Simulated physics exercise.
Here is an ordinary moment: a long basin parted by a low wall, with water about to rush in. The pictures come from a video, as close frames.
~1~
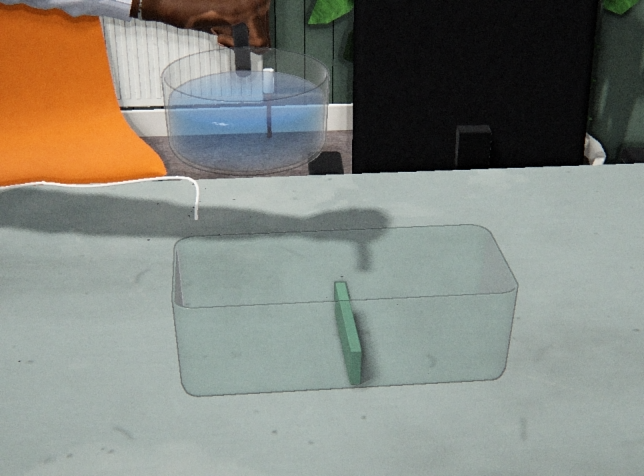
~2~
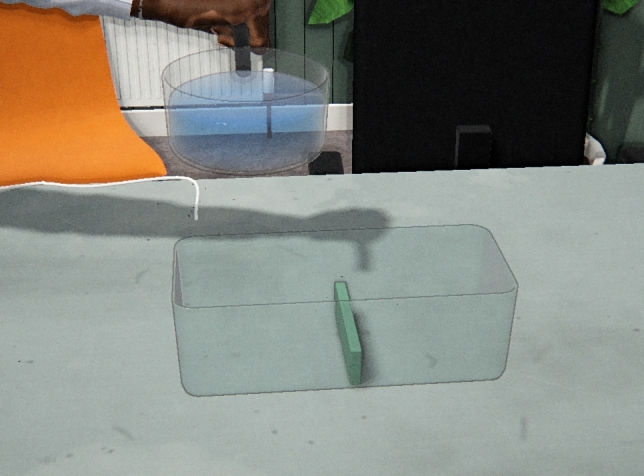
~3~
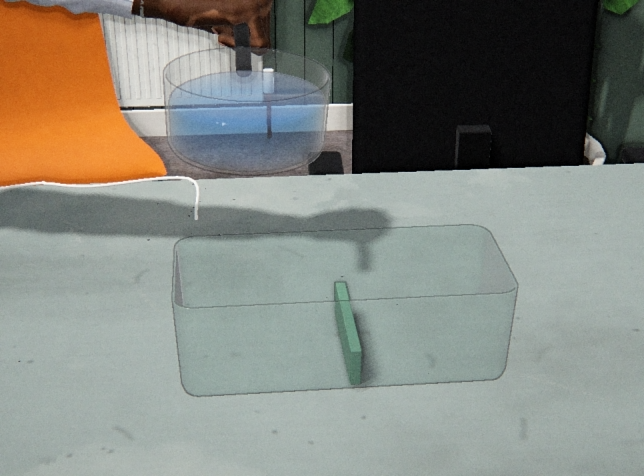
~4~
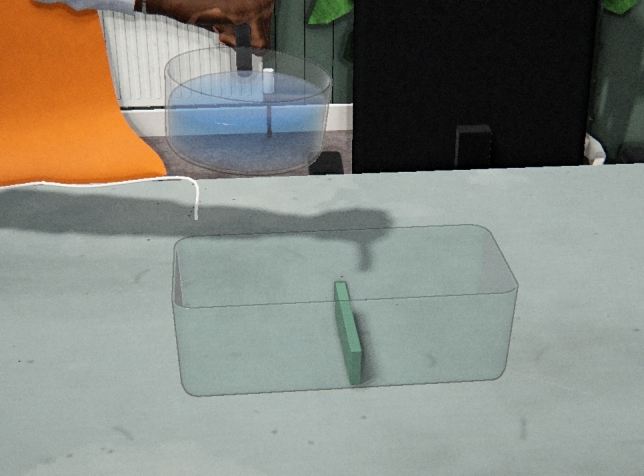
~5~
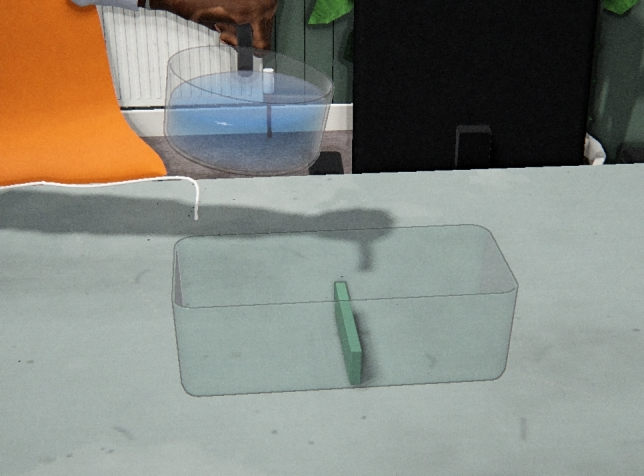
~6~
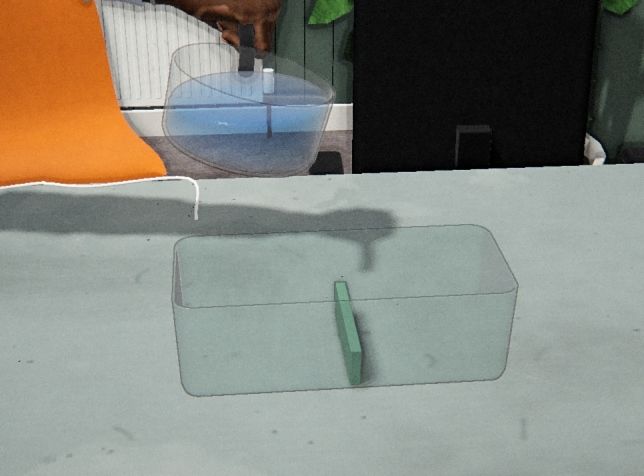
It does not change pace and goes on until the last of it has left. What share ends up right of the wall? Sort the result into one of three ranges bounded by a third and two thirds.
It falls in the top range, above two thirds.
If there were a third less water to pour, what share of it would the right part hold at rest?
I'd put it at some 80 %.
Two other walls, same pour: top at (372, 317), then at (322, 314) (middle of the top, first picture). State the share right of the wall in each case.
My guess is some 60 percent the first time and some 95 percent the second.
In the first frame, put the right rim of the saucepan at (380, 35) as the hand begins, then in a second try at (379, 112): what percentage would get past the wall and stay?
90 and 90 per cent.
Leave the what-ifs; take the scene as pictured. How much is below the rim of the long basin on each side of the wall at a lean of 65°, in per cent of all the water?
Left: 0 %. Right: 5 %.
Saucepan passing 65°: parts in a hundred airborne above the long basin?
Share: Approx. 35 %.
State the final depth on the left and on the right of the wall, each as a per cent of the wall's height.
The left side sits at 10 per cent and the right side at 80.
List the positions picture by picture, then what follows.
In the first picture, tilt 0°; pouring edge (328, 73); surface from (167, 97) to (324, 92); the long basin's rim runs from (174, 273) to (503, 258); the wall's top is at (348, 316).
In the second picture, tilt 1°; pouring edge (328, 74); surface from (167, 96) to (324, 92).
In the third picture, tilt 2°; pouring edge (329, 76); surface from (168, 96) to (324, 93).
In the fourth picture, tilt 5°; pouring edge (330, 80); surface from (169, 95) to (325, 94).
In the fifth picture, tilt 9°; pouring edge (332, 85); surface from (169, 95) to (326, 95).
In the sixth picture, tilt 14°; pouring edge (333, 92); surface from (169, 95) to (329, 94).
A moment on, the saucepan is tipped part way and 60 per cent is still to pour, 0 is left of the wall and 6 right of it.
Next, the saucepan is tipped on its side and 15 per cent is still to pour, 3 is left of the wall and 67 right of it.
Then the saucepan is tipped on its side and 3 per cent is still to pour, 10 is left of the wall and 83 right of it.
Later the saucepan is tipped on its side and 1 per cent is still to pour, 14 is left of the wall and 84 right of it.
In the end 15 per cent lies left of the wall, 84 right of it and 1 outside.
